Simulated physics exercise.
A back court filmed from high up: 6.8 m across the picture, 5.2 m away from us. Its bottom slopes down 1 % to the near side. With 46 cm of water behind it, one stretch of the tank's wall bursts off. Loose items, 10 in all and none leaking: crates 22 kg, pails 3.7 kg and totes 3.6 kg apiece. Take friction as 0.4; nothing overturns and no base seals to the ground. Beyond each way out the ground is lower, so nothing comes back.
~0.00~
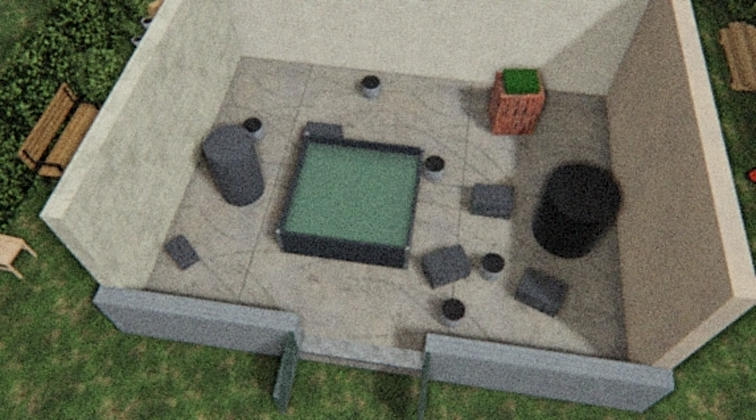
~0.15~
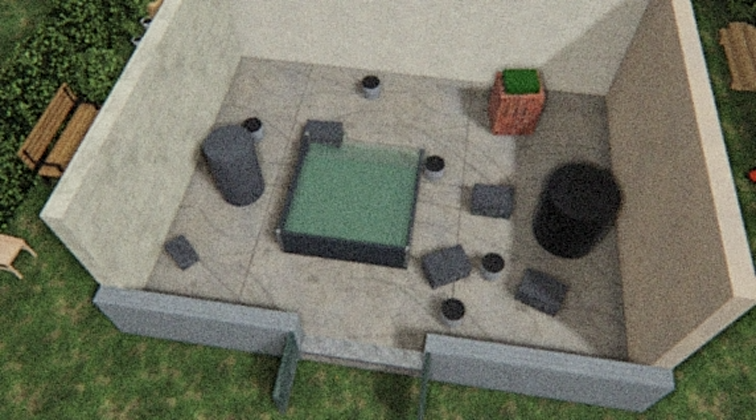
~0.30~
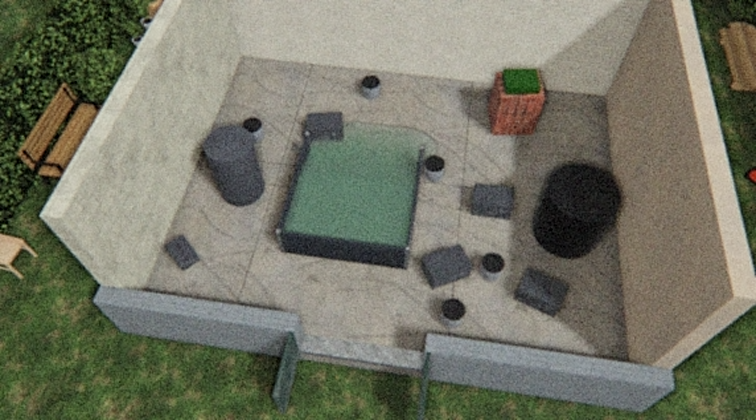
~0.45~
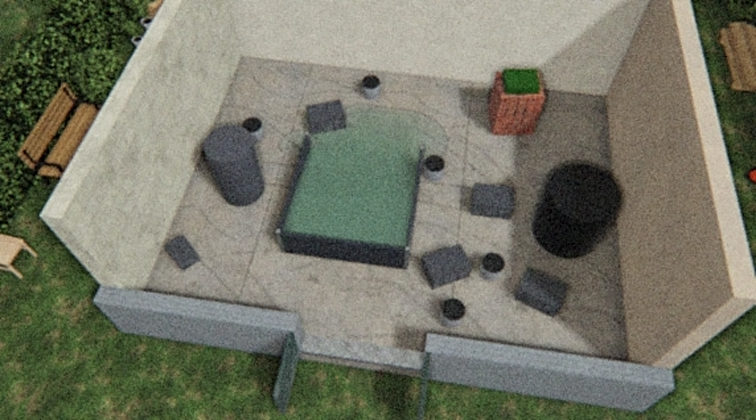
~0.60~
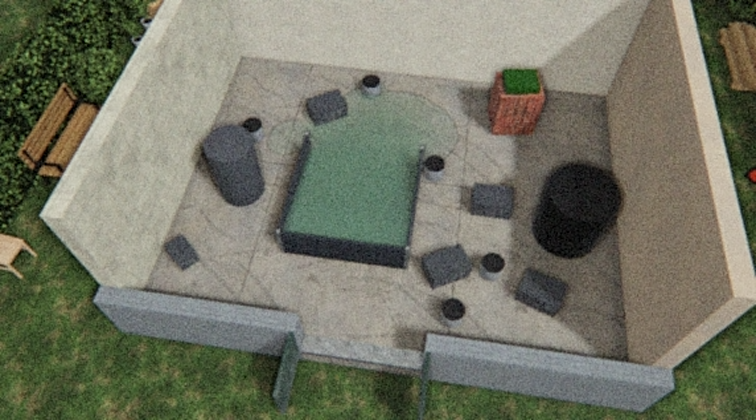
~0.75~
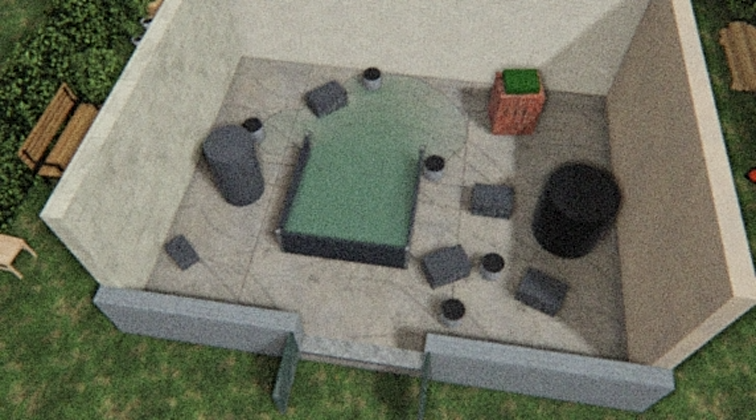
In a walled, paved courtyard seen from above, the far side of a dark-framed tank gives way and green water spreads across the paving behind it, pushing a gray crate away toward the back wall and slightly shifting a pail.
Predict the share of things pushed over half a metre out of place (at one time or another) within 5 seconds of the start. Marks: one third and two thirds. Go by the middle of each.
It is one to two thirds.
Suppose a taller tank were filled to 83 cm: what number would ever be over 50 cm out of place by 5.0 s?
Then 6.
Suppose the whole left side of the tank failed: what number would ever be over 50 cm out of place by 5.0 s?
Then 4.
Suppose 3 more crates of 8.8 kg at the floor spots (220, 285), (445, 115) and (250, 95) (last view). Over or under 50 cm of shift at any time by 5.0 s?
In turn: Less, past it, over.
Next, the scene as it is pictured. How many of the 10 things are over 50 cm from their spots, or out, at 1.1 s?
I count 1.
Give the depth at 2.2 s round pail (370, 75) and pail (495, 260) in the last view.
About 21 and 0 cm.
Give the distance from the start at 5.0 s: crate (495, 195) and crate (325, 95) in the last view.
In turn: 0 cm, 150 cm.
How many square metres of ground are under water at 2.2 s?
Some 14 m2.
After 1.1 s 1 of 10 are over 50 cm from their spots; 1 afloat.
After 2.2 s 1 of 10 are over 50 cm from their spots; 1 afloat.
After 3.5 s 2 of 10 are over 50 cm from their spots; 2 afloat.
After 5.0 s 4 of 10 are over 50 cm from their spots, and 4 have been at some point; 2 afloat.
